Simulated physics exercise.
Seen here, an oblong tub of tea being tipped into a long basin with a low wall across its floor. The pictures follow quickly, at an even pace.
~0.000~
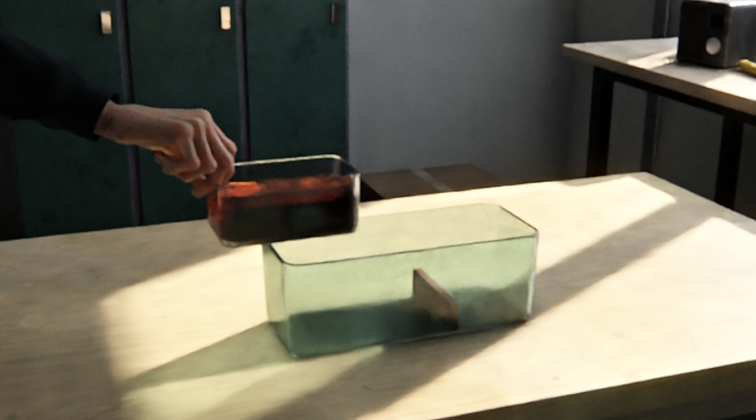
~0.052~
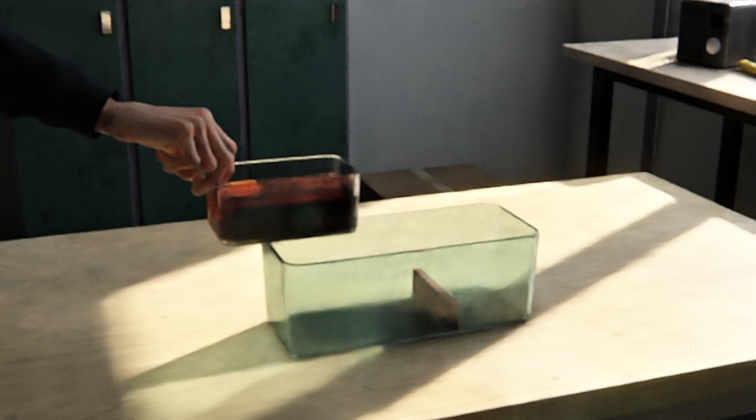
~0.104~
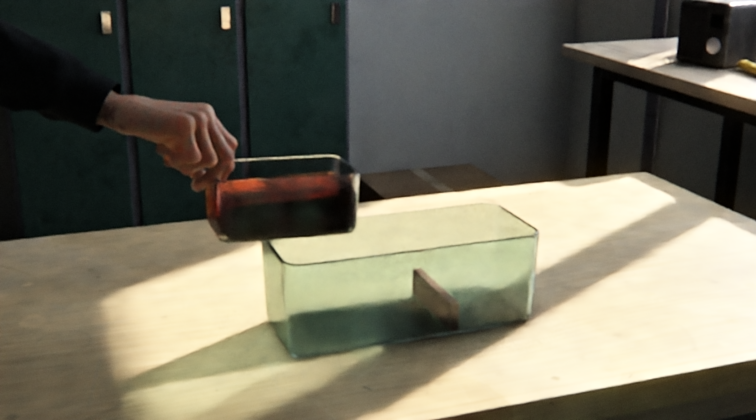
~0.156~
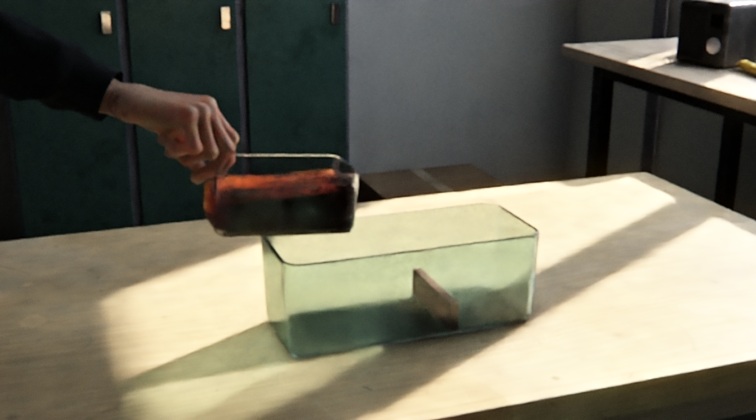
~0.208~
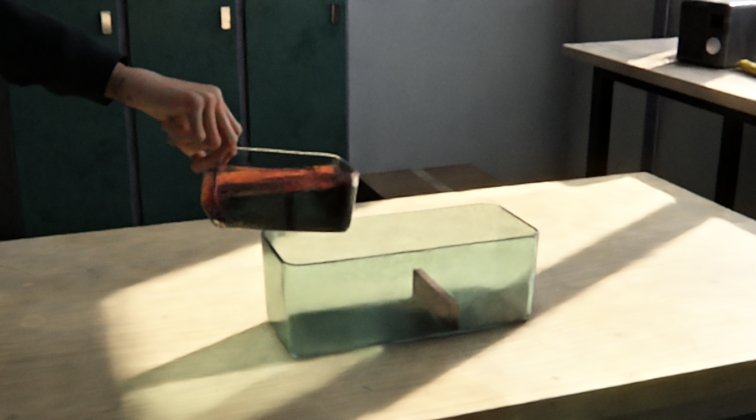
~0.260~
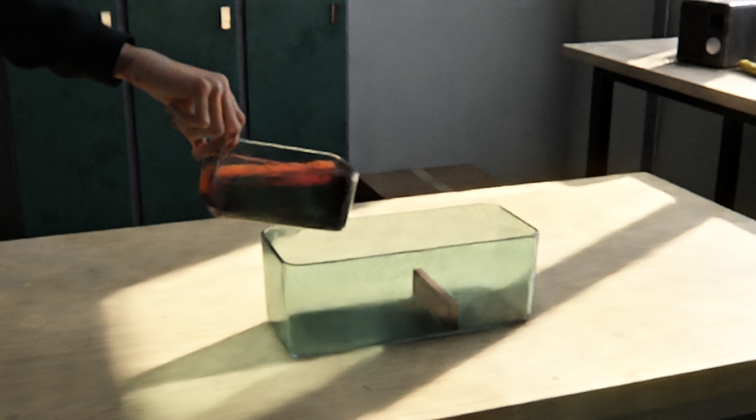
A hand holding an oblong tub of dark reddish tea above a long glass basin, slowly tilting it down to the right.
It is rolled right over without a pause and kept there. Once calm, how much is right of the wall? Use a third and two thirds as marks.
The share right of the wall is between a third and two thirds.
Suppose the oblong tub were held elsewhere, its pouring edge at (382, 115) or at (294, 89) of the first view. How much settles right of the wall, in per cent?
The first gives 75 %, the second 15 %.
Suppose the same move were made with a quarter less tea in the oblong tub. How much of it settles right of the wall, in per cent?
It comes to 25 per cent or so.
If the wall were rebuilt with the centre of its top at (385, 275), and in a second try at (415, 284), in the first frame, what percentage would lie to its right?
About 90 and 65 per cent.
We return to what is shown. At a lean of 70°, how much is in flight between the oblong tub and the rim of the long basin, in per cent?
Near 40 %.
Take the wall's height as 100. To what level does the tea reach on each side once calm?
Near 40 on the left, 60 on the right.
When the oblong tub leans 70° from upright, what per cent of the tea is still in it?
It comes to 45 per cent or so.
A moment on, the oblong tub is tipped part way and 45 per cent is still to pour, 14 is left of the wall and 0 right of it.
Next, the oblong tub is tipped right over and 7 per cent is still to pour, 34 is left of the wall and 46 right of it.
Then the oblong tub is tipped right over and 0 per cent is still to pour, 55 is left of the wall and 40 right of it.
Later the oblong tub is tipped right over and 0 per cent is still to pour, 56 is left of the wall and 40 right of it.
Finally, 56 per cent lies left of the wall, 40 right of it and 4 outside.
